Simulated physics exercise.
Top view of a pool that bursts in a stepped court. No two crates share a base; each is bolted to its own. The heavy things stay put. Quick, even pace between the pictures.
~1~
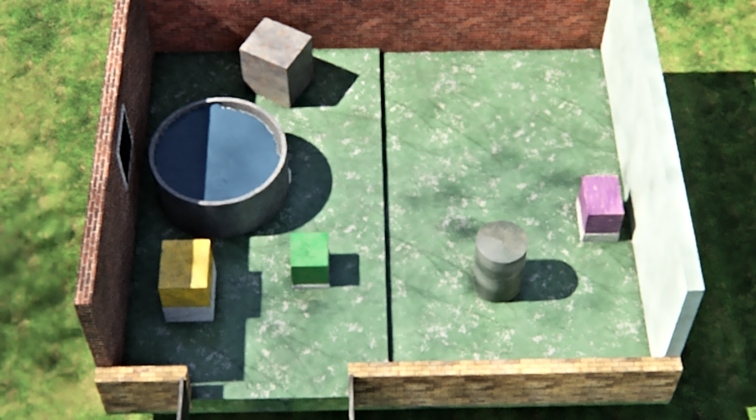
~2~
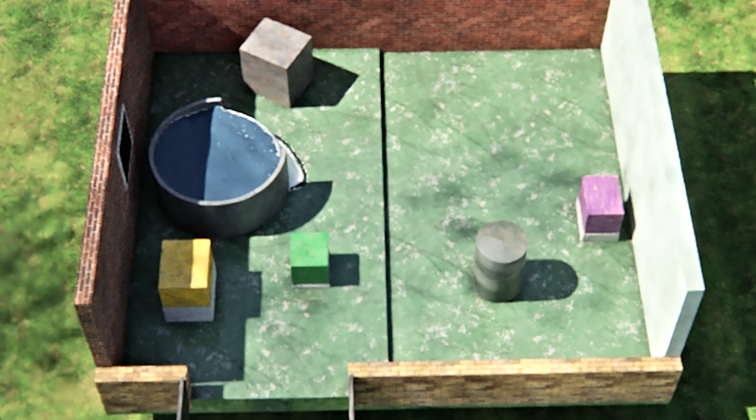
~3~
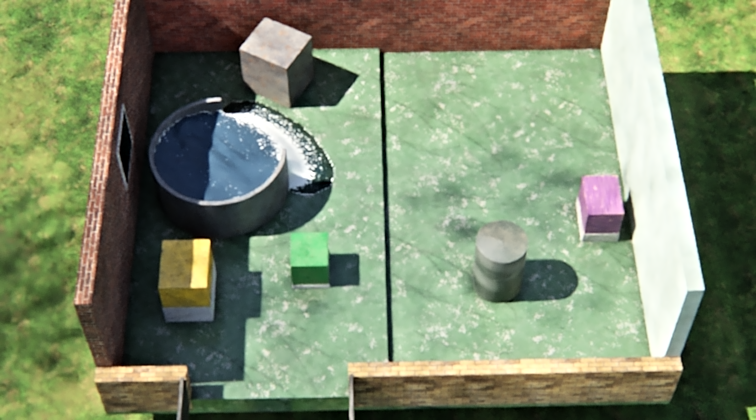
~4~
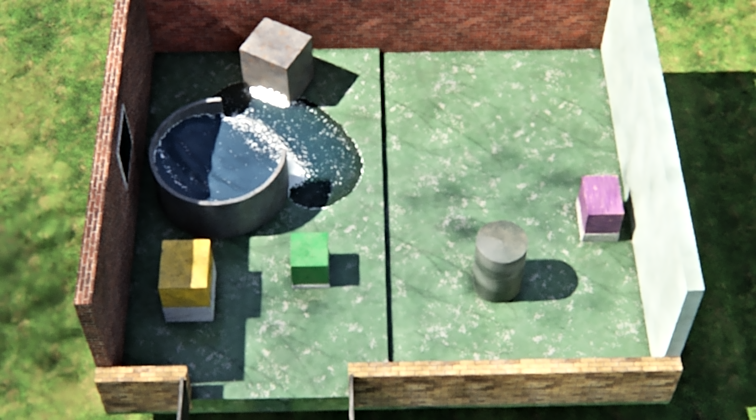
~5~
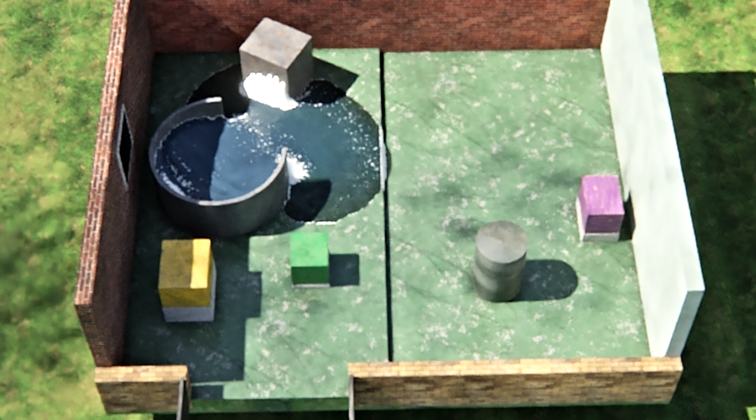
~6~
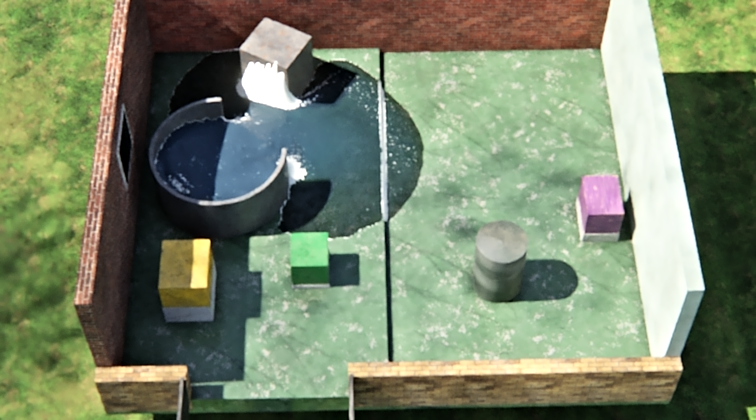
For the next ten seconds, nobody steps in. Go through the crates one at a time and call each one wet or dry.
The yellow crate is dry. The purple crate is wet. The green crate is dry.
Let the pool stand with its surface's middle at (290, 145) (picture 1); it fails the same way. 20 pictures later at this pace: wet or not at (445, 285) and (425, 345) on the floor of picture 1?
Note: Point one missed by the flow; point two missed by the flow.
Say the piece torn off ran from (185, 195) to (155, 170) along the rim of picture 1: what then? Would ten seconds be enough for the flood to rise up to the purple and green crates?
Note: Purple crate is left dry; green crate is overtopped.
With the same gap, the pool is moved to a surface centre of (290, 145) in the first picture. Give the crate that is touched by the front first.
I'd go with the one in purple.
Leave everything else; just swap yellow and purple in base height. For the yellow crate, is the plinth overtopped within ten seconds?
In short: The yellow crate stays dry.
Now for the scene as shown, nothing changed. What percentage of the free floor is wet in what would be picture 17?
It comes to 50 per cent.
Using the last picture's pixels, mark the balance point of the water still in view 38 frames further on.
At roughly (418, 158).
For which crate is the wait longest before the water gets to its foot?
My pick is the crate marked yellow.
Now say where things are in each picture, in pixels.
The first frame shows still water in the round pool at (218, 153).
In the second frame, water pours out on the round pool's far side and has run to (297, 185).
In the third frame, water pours out on the round pool's far side and has run to (326, 182).
In the fourth frame, the front is at (351, 184), out from the gap on the round pool's far side.
In the fifth frame, water pours out on the round pool's far side and has run to (382, 178).
In the sixth frame, water pours out on the round pool's far side and has run to (415, 135).
A moment on, water covers 35 % of the floor; the yellow crate not reached, the purple crate not reached, the green crate water round its plinth.
Next, water covers 50 % of the floor; the yellow crate not reached, the purple crate water round its plinth, the green crate water round its plinth.
Then, water covers 50 % of the floor; the yellow crate not reached, the purple crate water round its plinth, the green crate water round its plinth.
Later, water covers 75 % of the floor; the yellow crate water round its plinth, the purple crate water round its plinth, the green crate water round its plinth.
In the end, water covers 85 % of the floor; the yellow crate stayed above the water, the purple crate was topped, the green crate stayed above the water.
